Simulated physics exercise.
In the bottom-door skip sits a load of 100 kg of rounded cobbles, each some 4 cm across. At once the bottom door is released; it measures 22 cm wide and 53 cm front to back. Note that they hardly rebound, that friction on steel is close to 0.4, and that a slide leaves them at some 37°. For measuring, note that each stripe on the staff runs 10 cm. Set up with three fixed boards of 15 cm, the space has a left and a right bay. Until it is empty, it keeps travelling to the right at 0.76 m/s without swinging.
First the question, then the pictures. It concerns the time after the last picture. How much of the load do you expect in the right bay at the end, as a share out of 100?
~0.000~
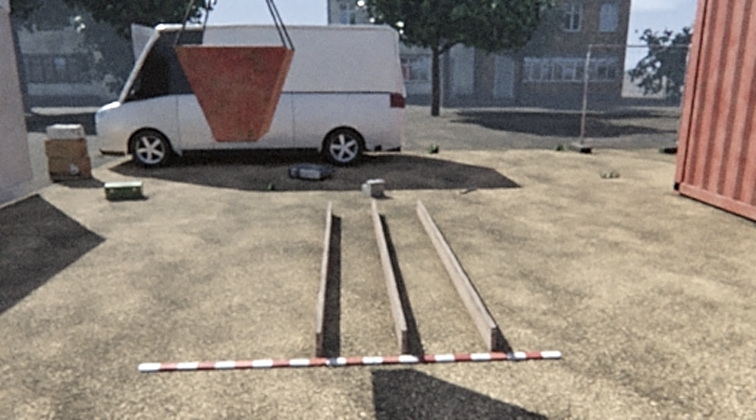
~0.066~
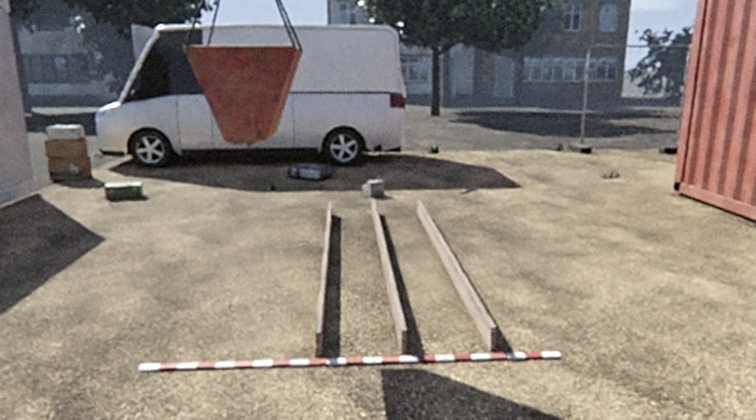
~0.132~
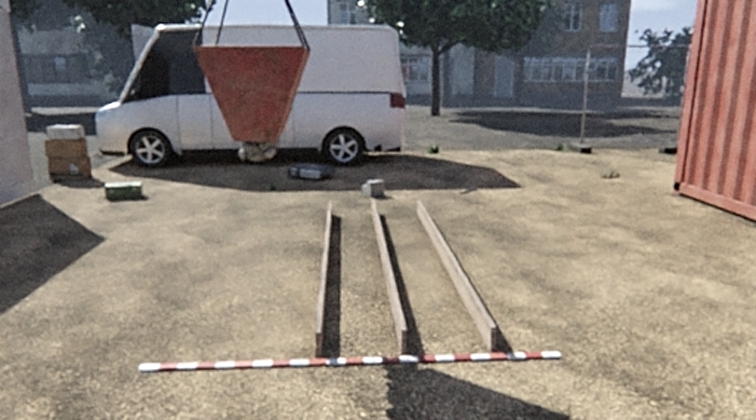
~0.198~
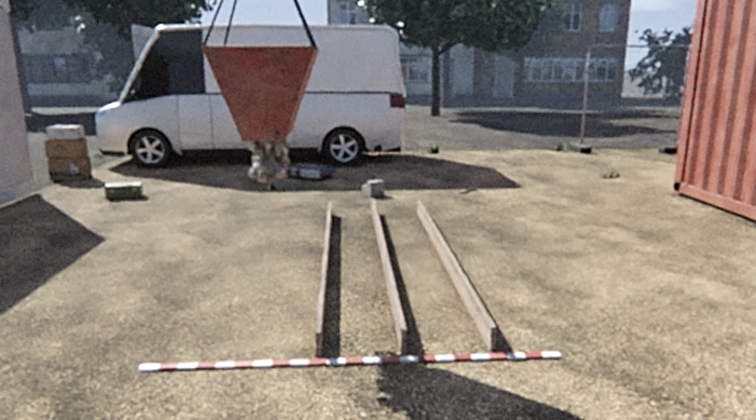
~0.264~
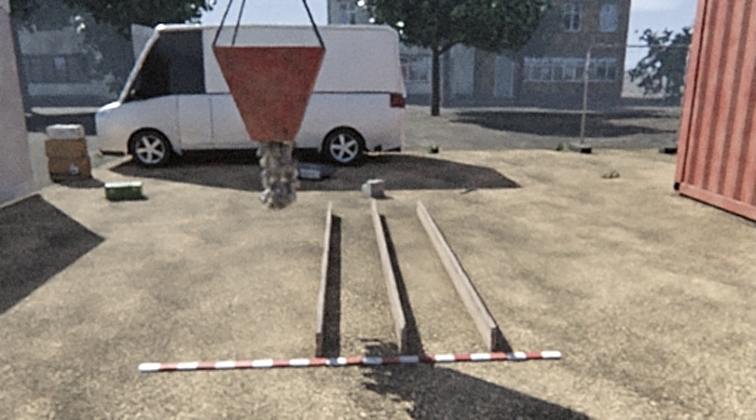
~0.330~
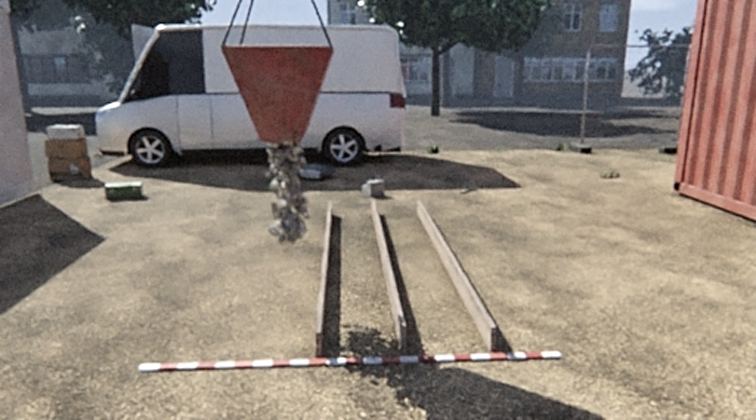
About 1 out of 100 of it.
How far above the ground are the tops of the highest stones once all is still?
Max stone height at rest approx 18 cm.
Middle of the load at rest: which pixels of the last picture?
(351, 303).
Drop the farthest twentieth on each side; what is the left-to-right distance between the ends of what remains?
The stretch runs about 80 cm.
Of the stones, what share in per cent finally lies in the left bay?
75 in a hundred, roughly.
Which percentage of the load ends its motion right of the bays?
Roughly 0 per cent of it.
After 0.7 s, 4 % in the bottom-door skip, 26 % falling or lying left of the bays, 70 % falling or lying in the left bay; the stones farthest right are at (369, 306).
After 1.1 s, 0 % in the bottom-door skip, 25 % falling or lying left of the bays, 75 % falling or lying in the left bay; the stones farthest right are at (395, 284).
After 1.7 s, 0 % in the bottom-door skip, 25 % falling or lying left of the bays, 74 % falling or lying in the left bay, 1 % falling or lying in the right bay; the stones farthest right are at (435, 313).
After 2.6 s, 0 % in the bottom-door skip, 25 % falling or lying left of the bays, 74 % falling or lying in the left bay, 1 % falling or lying in the right bay; the stones farthest right are at (436, 313).
After 4.5 s, 0 % in the bottom-door skip, 25 % left of the bays, 74 % in the left bay, 1 % in the right bay; the stones farthest right are at (436, 313).
